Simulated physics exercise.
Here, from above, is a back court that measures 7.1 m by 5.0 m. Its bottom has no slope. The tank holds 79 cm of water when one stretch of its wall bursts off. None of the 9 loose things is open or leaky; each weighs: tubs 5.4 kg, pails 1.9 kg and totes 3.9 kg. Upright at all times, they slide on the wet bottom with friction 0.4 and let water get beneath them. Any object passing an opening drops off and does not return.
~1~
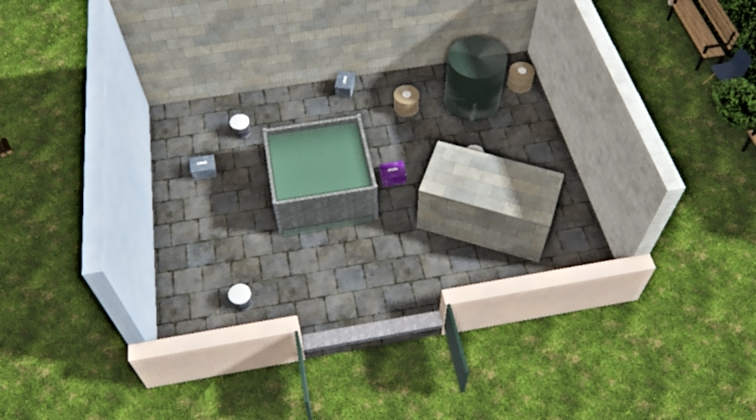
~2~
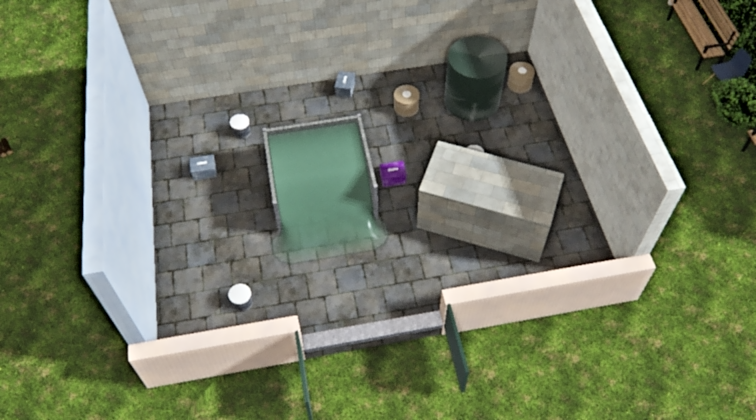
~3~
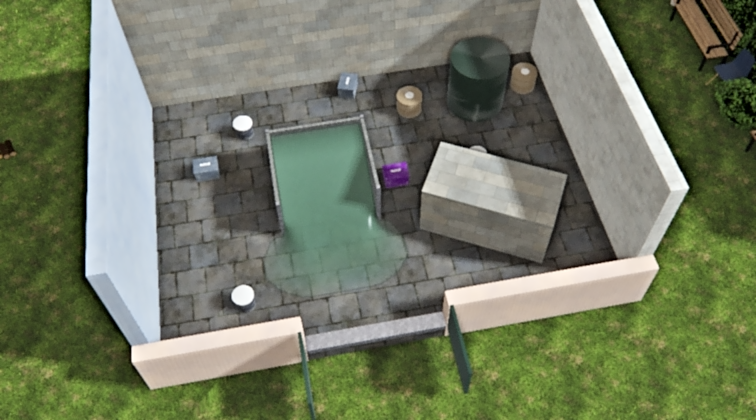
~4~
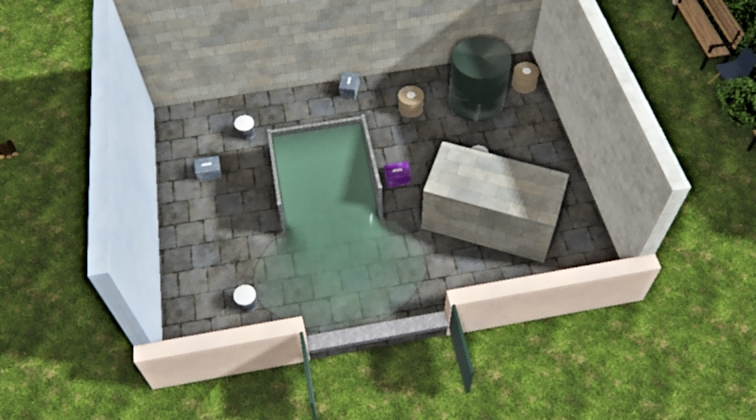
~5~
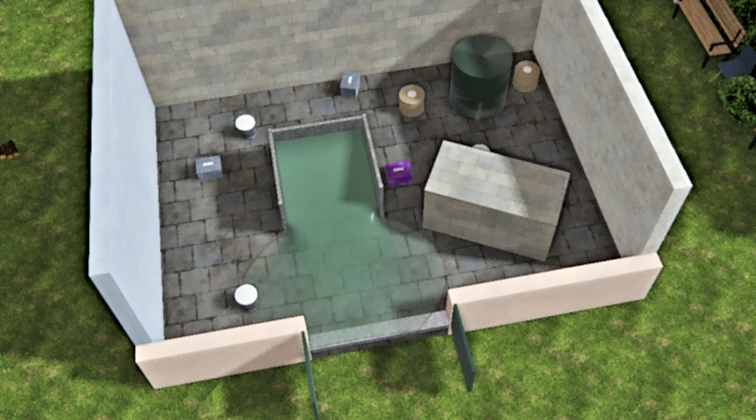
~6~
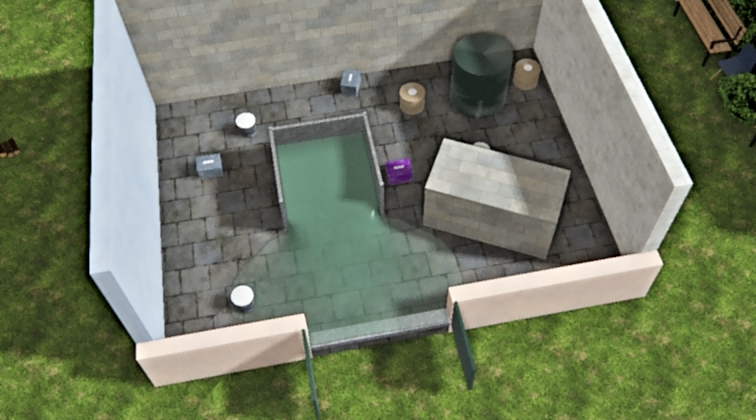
Green water poured out of the square tank when its front wall gave way, fanning across the paved courtyard floor to the front opening, while the purple box and the other objects around it barely moved.
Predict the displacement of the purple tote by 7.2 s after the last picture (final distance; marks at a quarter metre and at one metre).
It is left in place.
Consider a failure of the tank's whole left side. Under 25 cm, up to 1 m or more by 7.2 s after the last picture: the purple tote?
In that case the purple tote slides a little.
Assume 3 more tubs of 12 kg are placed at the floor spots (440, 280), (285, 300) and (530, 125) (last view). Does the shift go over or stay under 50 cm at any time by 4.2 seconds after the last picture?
First beyond, then beyond, then within.
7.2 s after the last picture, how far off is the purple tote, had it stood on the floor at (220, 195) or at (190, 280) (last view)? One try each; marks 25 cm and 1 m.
I'd say it lands far off on the first try and it lands far off on the second.
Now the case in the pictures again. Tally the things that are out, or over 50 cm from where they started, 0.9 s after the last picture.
1.
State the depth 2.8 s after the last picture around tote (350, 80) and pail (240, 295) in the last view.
First roughly 0 cm, second roughly 1 cm.
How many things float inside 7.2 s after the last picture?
It comes to 2 of them.
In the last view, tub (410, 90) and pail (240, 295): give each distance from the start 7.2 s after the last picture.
In that order: 0 cm, 350 cm.
Then, 0.9 s after the last picture the purple tote is near (399, 168), 0.0 m from its start, aground; 0 of 9 are out; 1 afloat.
Then, 2.8 s after the last picture the purple tote is near (399, 168), 0.0 m from its start, aground; 0 of 9 are out; 0 afloat.
Then, 4.8 s after the last picture the purple tote is near (399, 168), 0.0 m from its start, aground; 0 of 9 are out; 2 afloat.
Then, 7.2 s after the last picture the purple tote is near (399, 168), 0.0 m from its start, aground; 0 of 9 are out; 2 afloat.
